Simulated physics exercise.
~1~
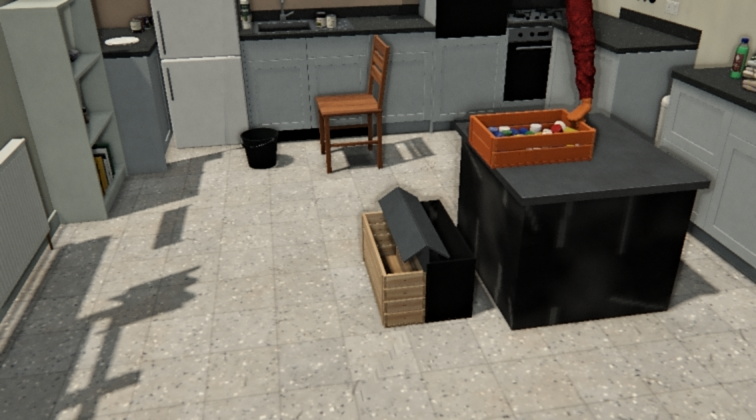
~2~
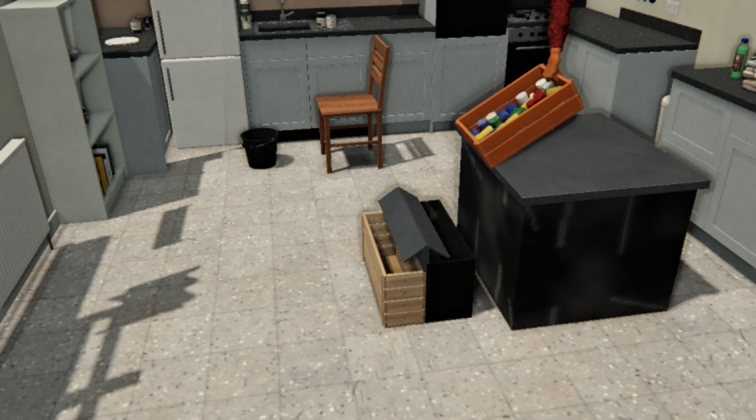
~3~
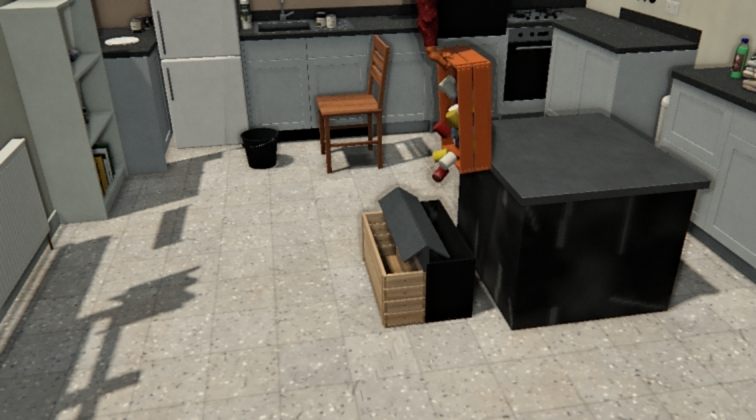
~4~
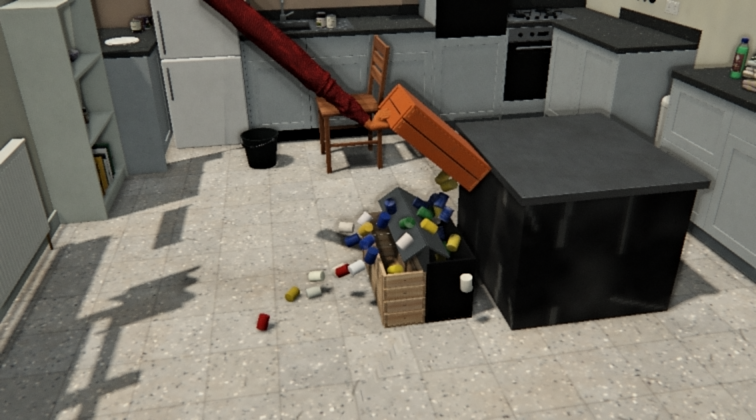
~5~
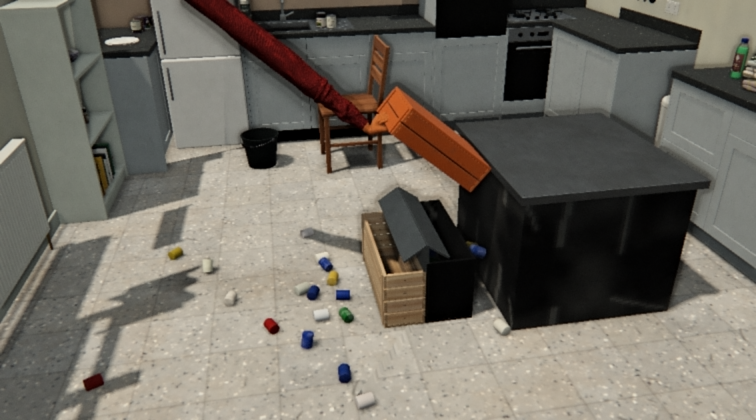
Red-sleeved arm tipping an orange crate of colourful jars off a kitchen counter, spilling them over two boxes and across the floor.
